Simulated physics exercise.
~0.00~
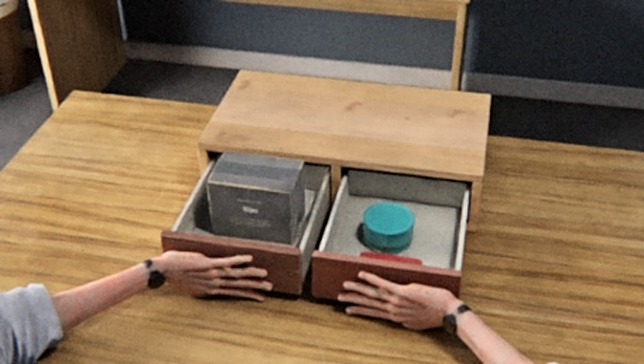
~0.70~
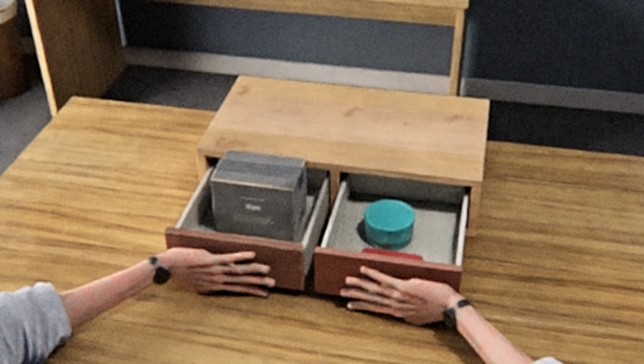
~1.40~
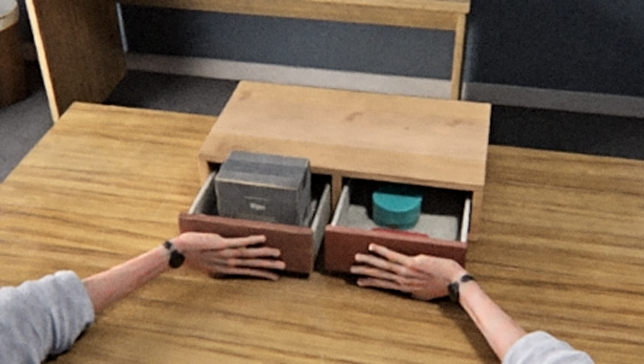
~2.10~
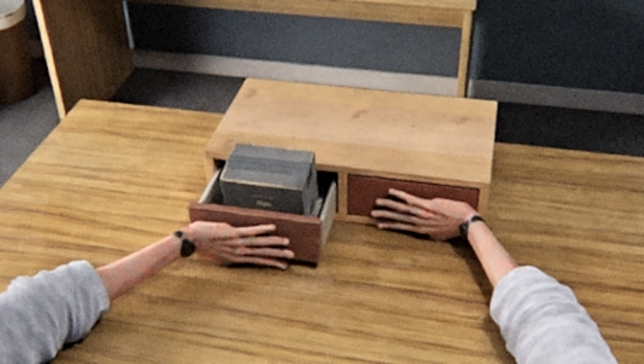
Two reddish-brown drawers stand open in a low, pale wooden chest on a wood-grained table, seen from above and in front by a slightly swaying camera. The left drawer holds a tall dark grey box, and the right holds a turquoise tub with a red case near its front. Two hands, with dark bands at the wrists, rest against the drawer fronts and push both inwards. The right drawer slides all the way in, hiding its contents. The left drawer moves only a little and stays ajar, its grey box now leaning, with the hands still on both fronts.
